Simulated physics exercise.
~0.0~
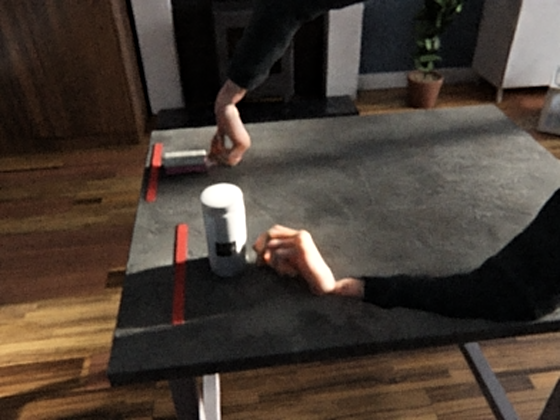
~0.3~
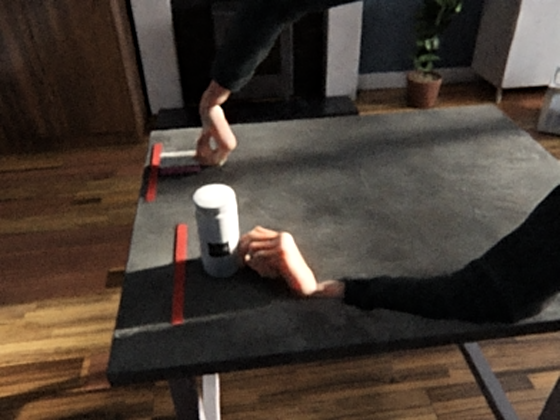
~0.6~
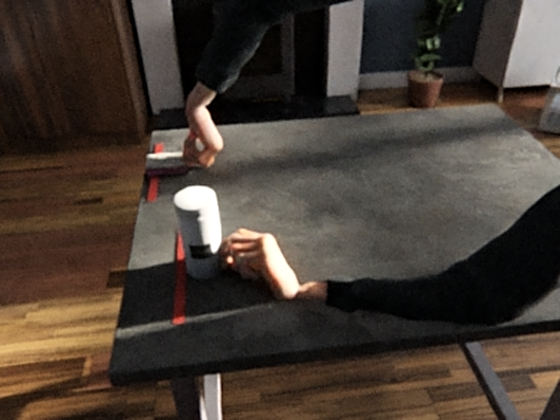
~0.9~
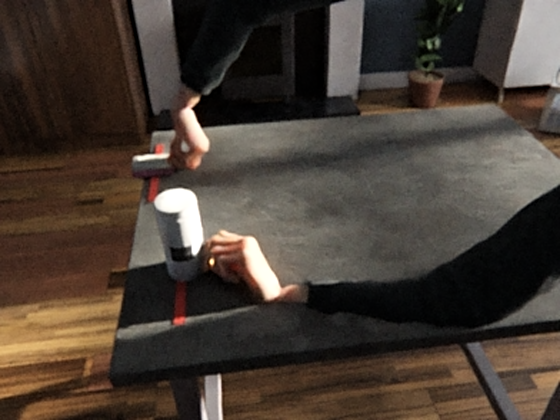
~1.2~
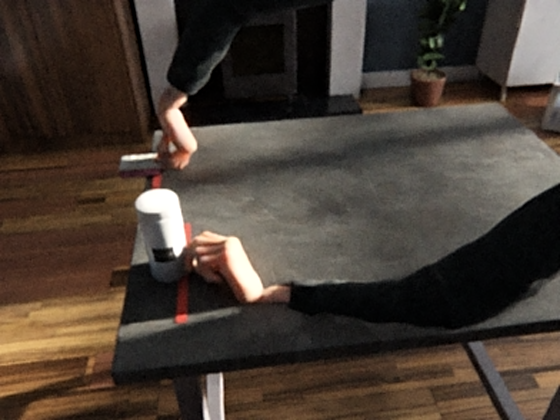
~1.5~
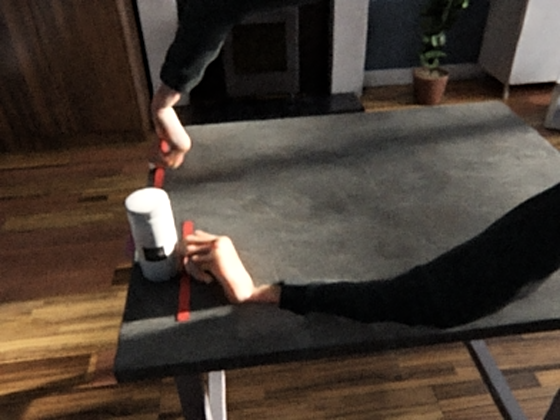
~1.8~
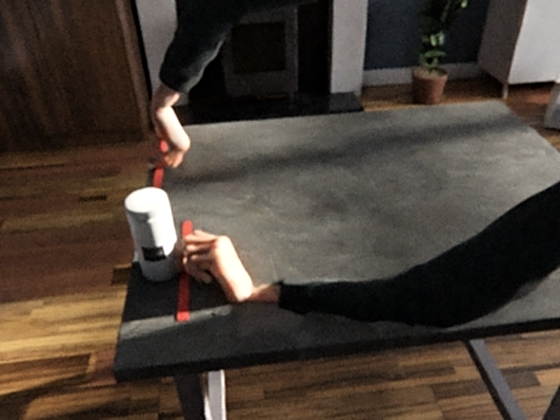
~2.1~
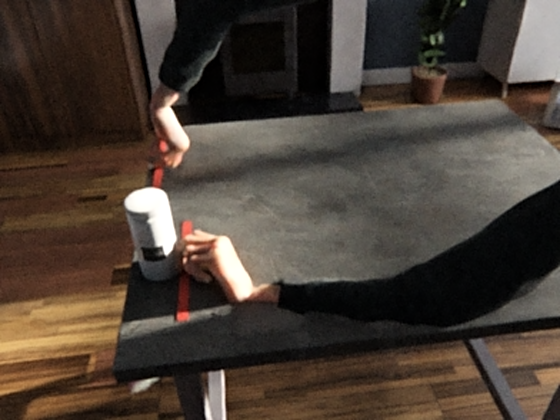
Two hands pushing a pinkish block and a white jar leftward past red tape, the block falling off, the jar staying upright.
